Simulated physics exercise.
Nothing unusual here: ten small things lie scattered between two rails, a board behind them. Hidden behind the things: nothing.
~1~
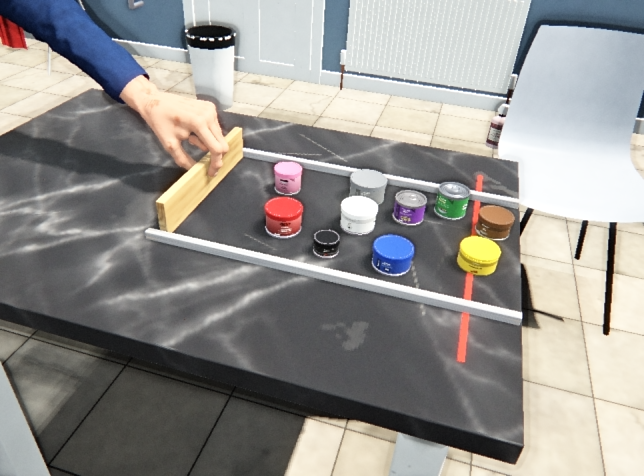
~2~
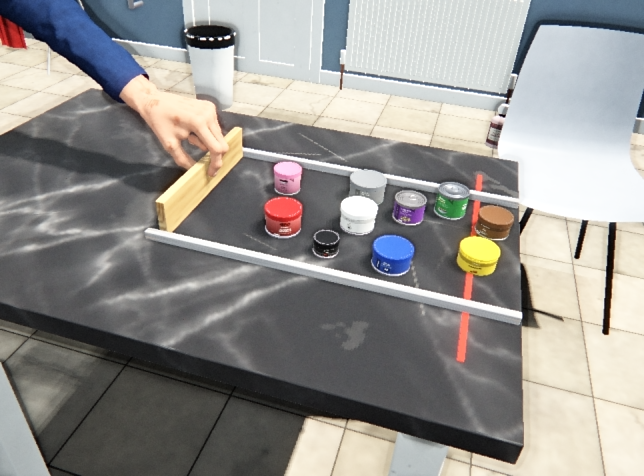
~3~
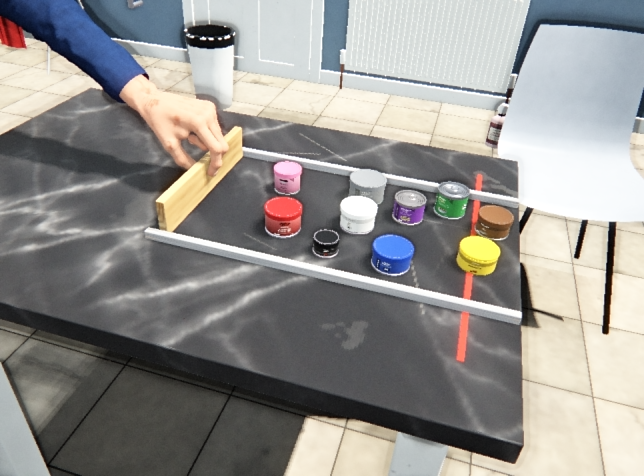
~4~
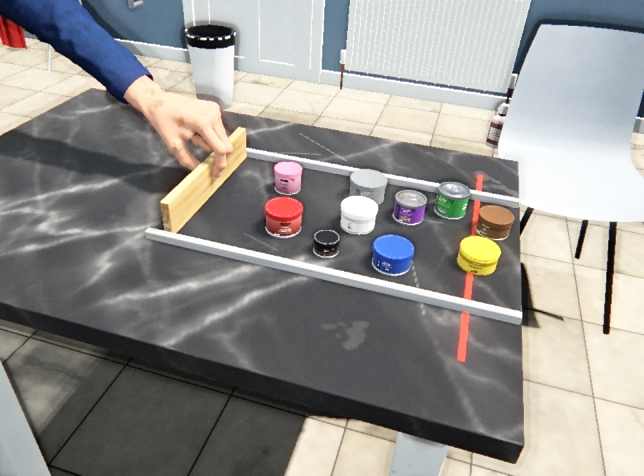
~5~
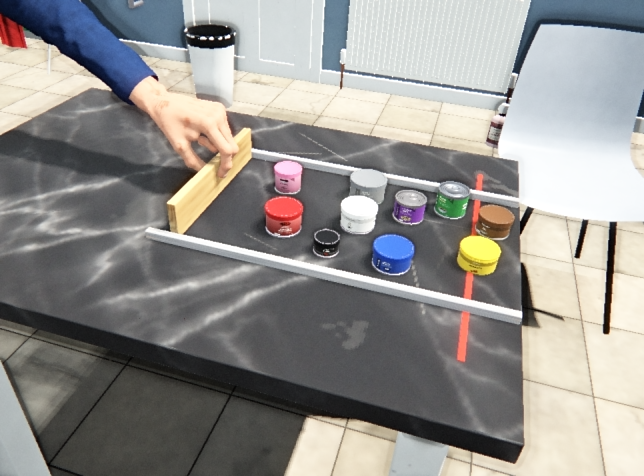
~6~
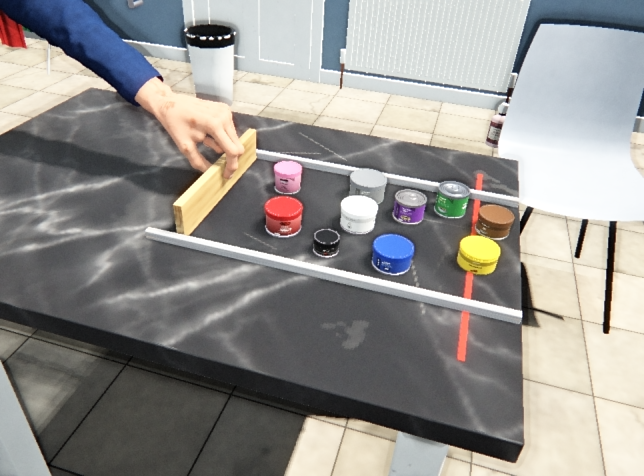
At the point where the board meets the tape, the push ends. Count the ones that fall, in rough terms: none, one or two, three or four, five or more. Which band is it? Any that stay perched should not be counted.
The band is three or four.
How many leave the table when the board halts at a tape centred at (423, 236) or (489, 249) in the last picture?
On the floor, 0 then 5.
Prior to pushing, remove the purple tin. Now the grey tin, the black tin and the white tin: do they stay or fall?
The grey tin is kept, the black tin holds on, the white tin is kept.
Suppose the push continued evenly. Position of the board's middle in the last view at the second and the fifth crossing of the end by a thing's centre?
First around (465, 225), then around (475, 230).
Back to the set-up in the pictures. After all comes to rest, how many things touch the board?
Tally at the end: 5.
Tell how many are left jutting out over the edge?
The answer comes to 2.
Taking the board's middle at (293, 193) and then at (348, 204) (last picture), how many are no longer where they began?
The counts are 2 and 5.
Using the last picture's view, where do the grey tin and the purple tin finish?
Approximately (497, 203) for one, approximately (519, 233) for the other.
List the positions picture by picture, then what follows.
In the first picture, brown tin (494, 223); yellow tub (478, 256); green tin (452, 201); board (205, 176); tape (473, 247).
In the second picture, yellow tub (478, 256); grey tin (367, 188).
In the third picture, green tin (451, 201); purple tin (409, 208).
In the fourth picture, brown tin (494, 223); board (209, 176).
In the fifth picture, yellow tub (478, 256); red tin (284, 217).
In the sixth picture, brown tin (494, 222); yellow tub (478, 255); green tin (452, 200); board (221, 178); tape (473, 246).
A little later, none off yet; brown tin at rest near (494, 222); yellow tub at rest near (478, 255); green tin at rest near (452, 200).
When it is over, the number that fall off is three or four; down, green tin, yellow tub and brown tin.
